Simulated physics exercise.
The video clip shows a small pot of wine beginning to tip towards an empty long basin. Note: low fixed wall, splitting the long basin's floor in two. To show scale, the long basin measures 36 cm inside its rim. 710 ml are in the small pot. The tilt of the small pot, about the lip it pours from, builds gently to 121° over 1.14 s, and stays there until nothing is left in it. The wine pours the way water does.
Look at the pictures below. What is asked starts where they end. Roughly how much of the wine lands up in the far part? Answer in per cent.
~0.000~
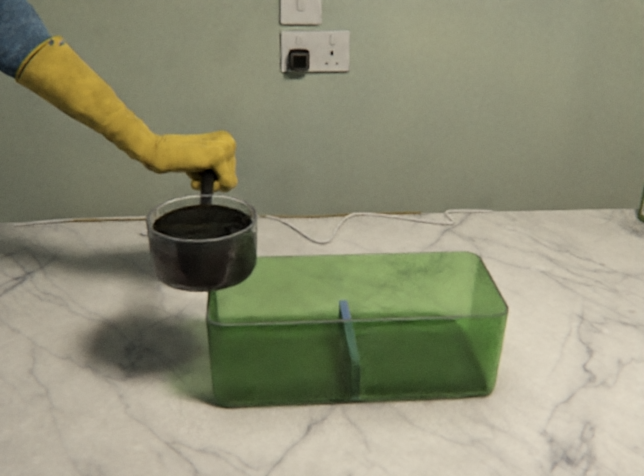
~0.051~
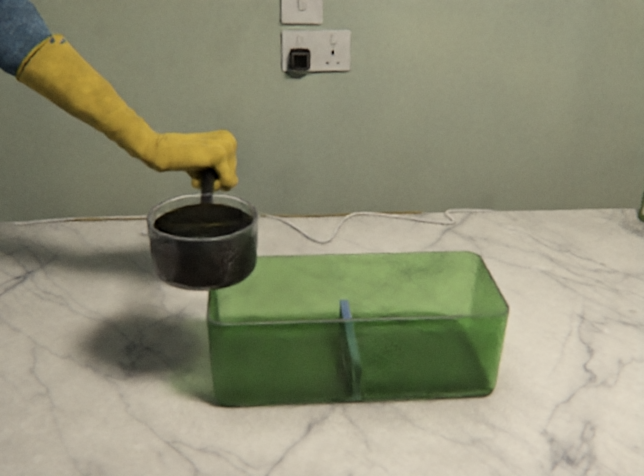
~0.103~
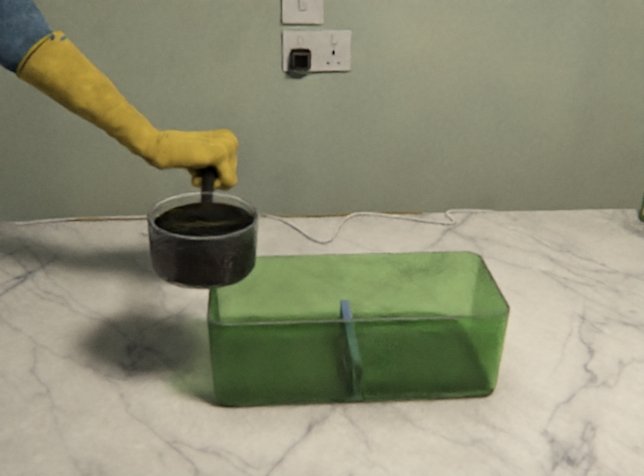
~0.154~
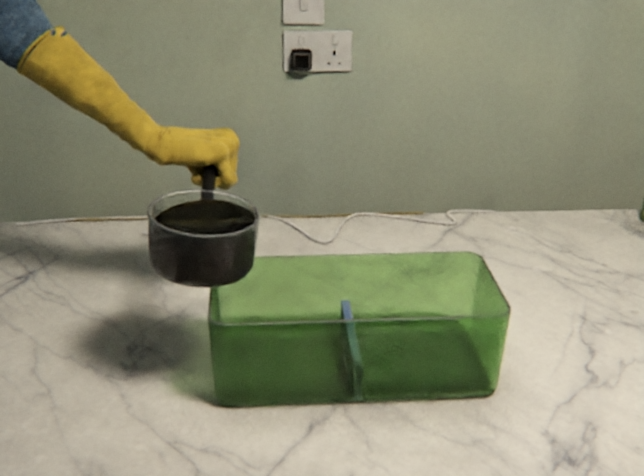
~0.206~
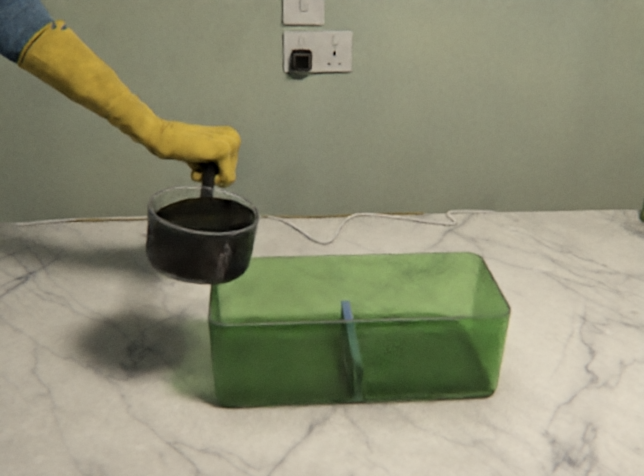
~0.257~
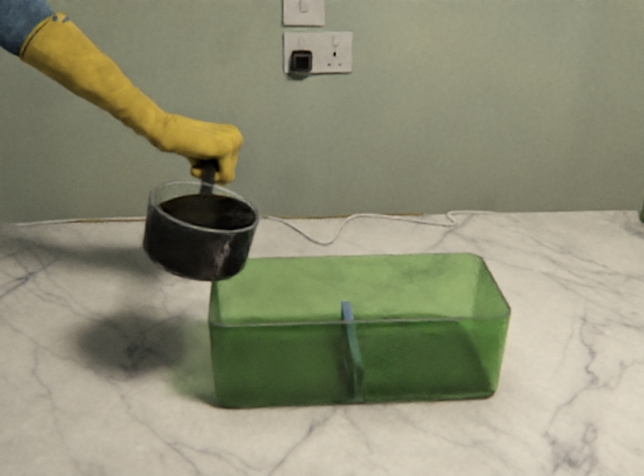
Around 32 %.
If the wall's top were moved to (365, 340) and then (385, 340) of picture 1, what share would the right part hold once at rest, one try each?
Respectively close to 10 and 15 %.
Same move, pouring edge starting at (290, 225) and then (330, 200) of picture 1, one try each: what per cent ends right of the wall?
In turn about 85 and 95 per cent.
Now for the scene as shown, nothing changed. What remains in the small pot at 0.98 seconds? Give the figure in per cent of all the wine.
3 per cent or so.
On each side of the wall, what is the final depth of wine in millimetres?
About 18 mm left, about 8 mm right.
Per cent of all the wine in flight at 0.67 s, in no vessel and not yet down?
Near 36 per cent at that moment.
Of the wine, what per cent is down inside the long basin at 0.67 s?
I'd put it near 16 percent.
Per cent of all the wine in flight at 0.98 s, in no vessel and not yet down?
Near 10 in a hundred.
After 0.67 s the tilt is 77° and 47 per cent is still to pour, 17 is left of the wall and 0 right of it.
After 0.98 s the tilt is 115° and 3 per cent is still to pour, 55 is left of the wall and 32 right of it.
After 1.29 s the tilt is 121° and 0 per cent is still to pour, 67 is left of the wall and 32 right of it.
After 1.64 s the tilt is 121° and 0 per cent is still to pour, 67 is left of the wall and 32 right of it.
In the end 67 per cent lies left of the wall, 32 right of it and 1 outside.
